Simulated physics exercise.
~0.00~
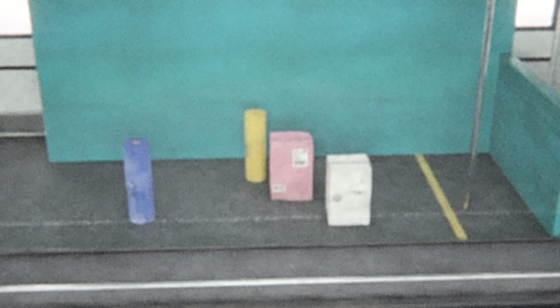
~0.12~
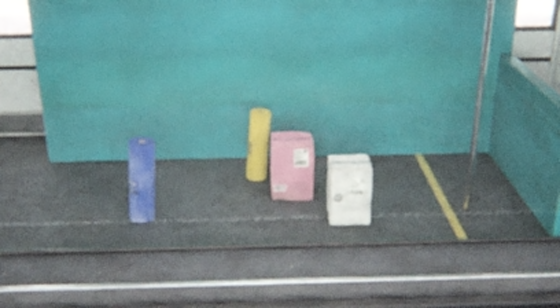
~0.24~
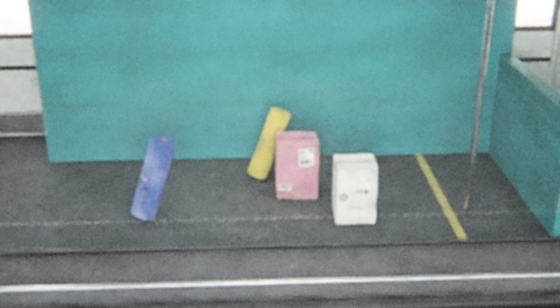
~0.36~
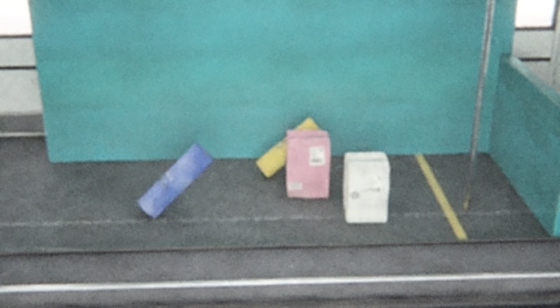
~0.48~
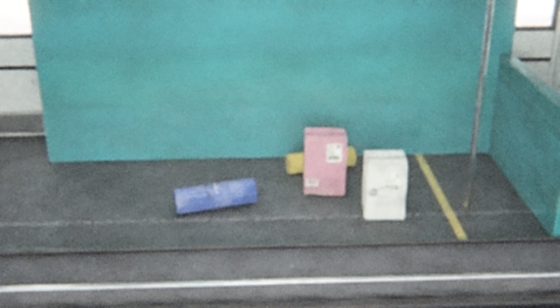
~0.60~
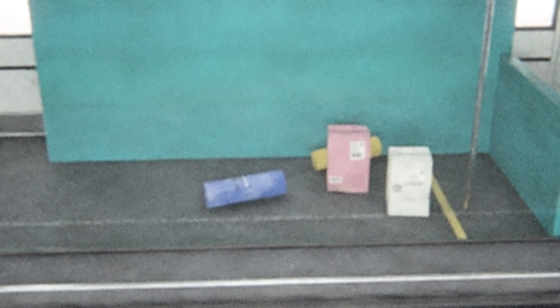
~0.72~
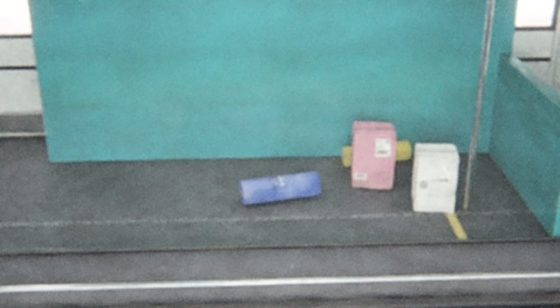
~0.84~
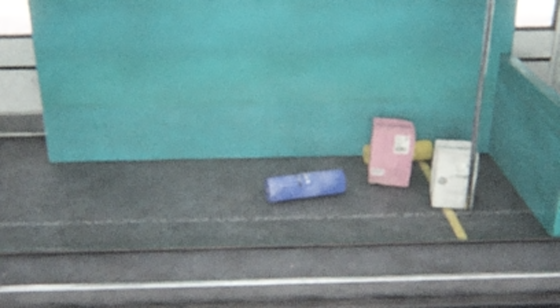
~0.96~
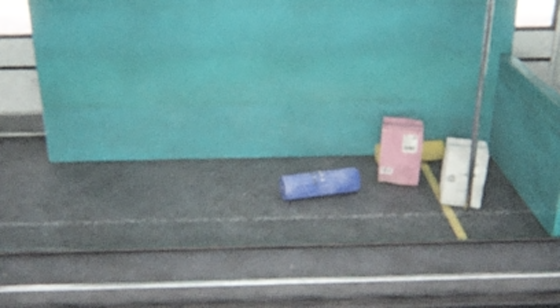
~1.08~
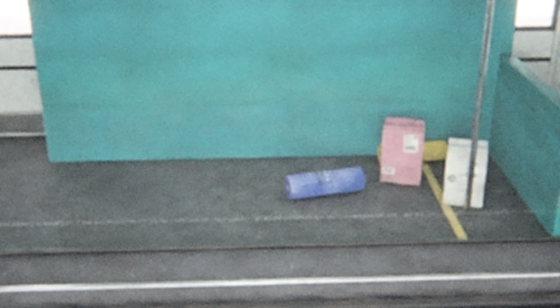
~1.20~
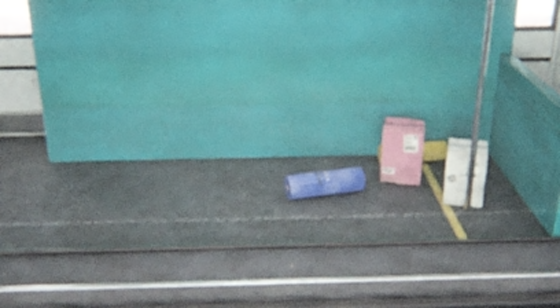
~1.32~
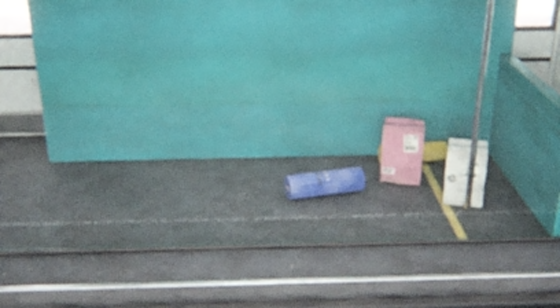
In a bay with a dark floor and a teal back wall, a blue roll and a yellow roll stand upright near a pink pack and a white pack, left of a yellow line on the floor. The two rolls lean to the right and topple onto their sides, the yellow one partly behind the pink pack. Both packs stay upright as they slide right, and the fallen rolls travel the same way. The white pack crosses the line and comes to rest slightly tilted by the pole. The pink pack and blue roll stop short of the line, and everything lies still.
